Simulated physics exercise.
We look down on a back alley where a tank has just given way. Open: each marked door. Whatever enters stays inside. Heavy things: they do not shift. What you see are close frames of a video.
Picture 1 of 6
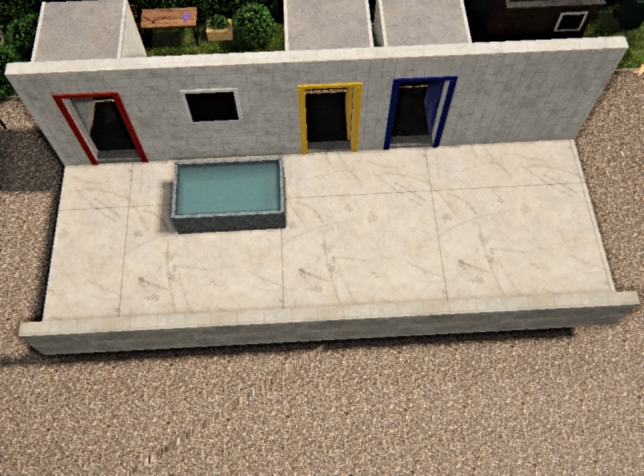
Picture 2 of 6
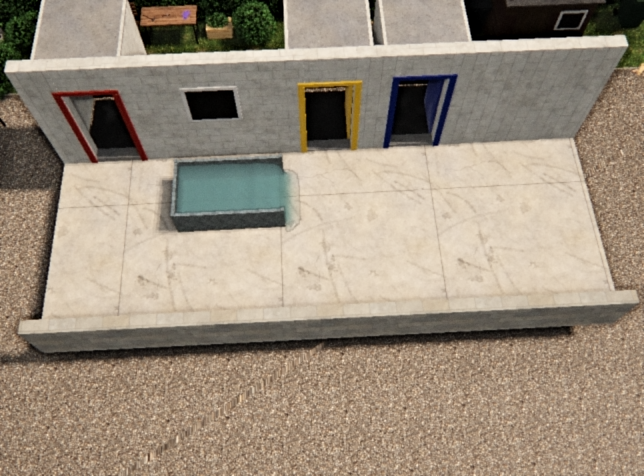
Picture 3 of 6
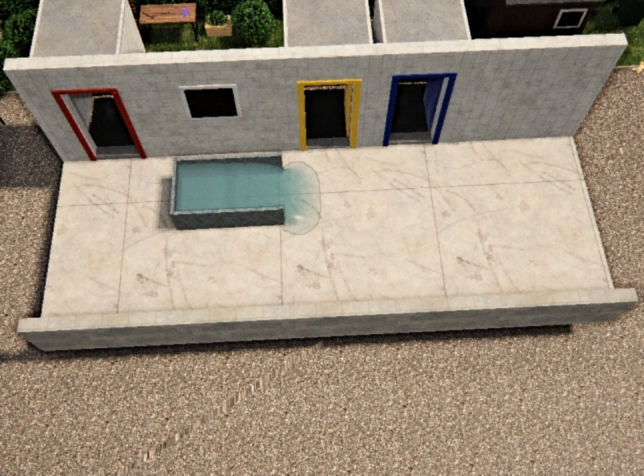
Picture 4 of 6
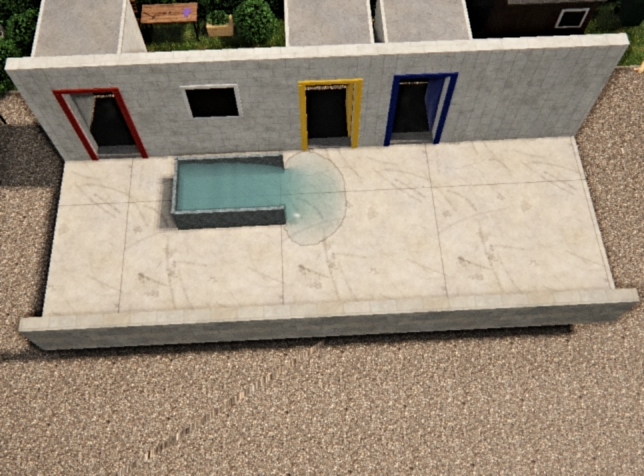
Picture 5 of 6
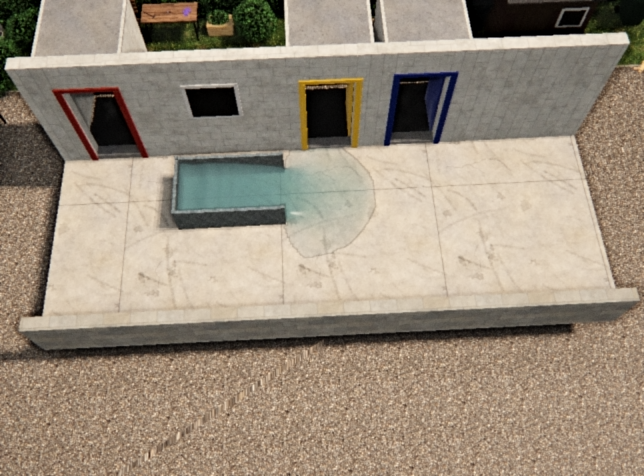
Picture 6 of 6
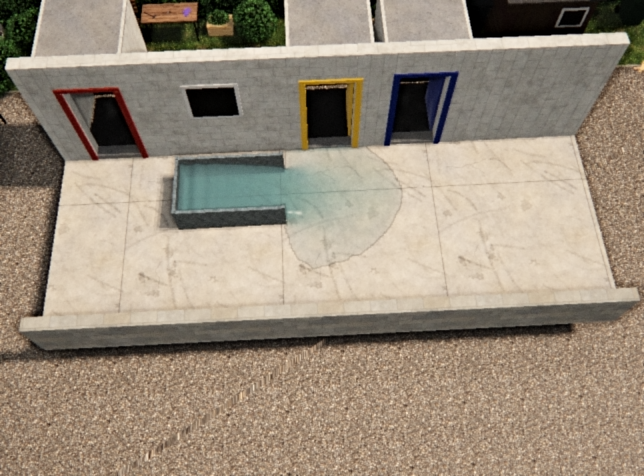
A paved back alley with low pale walls, bordered by brown gravel, is seen from high above by a camera that stays still. Against the grey rear wall, an open tank of blue-green water sits left of centre below a small dark window, with a red-framed doorway to the left and yellow and blue ones to the right. Water pours from the tank's right side and spreads rightward across the pale slabs in a thin, widening fan.
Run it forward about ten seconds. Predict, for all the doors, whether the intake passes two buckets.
My prediction: The yellow door exceeds two buckets. The blue door never exceeds two buckets. The red door never exceeds two buckets.
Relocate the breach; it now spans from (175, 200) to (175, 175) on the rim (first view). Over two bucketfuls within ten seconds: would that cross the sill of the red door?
Well, the red door simply comes up short.
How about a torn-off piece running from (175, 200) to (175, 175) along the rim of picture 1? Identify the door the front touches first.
The red one, I'd guess.
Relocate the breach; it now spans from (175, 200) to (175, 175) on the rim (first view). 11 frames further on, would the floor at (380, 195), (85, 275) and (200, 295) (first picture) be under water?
Taking the three spots as listed, they end up spared, inundated and spared.
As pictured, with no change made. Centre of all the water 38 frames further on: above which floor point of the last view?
I'd point to (396, 216).
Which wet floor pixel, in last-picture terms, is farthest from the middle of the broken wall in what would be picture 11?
I'd point to (493, 203).
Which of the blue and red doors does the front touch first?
The blue door.
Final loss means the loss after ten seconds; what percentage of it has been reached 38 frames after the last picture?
Approximately 80 %.
A moment on, water covers 30 % of the floor; the yellow door under two buckets in, the blue door wet at the sill, nothing in, the red door not reached.
Next, water covers 45 % of the floor; the yellow door over two buckets in, the blue door wet at the sill, nothing in, the red door not reached.
Then, water covers 55 % of the floor; the yellow door over two buckets in, the blue door wet at the sill, nothing in, the red door not reached.
Later, water covers 55 % of the floor; the yellow door over two buckets in, the blue door wet at the sill, nothing in, the red door not reached.
In the end, water covers 55 % of the floor; the yellow door over two buckets in, the blue door wet at the sill, nothing in, the red door not reached.
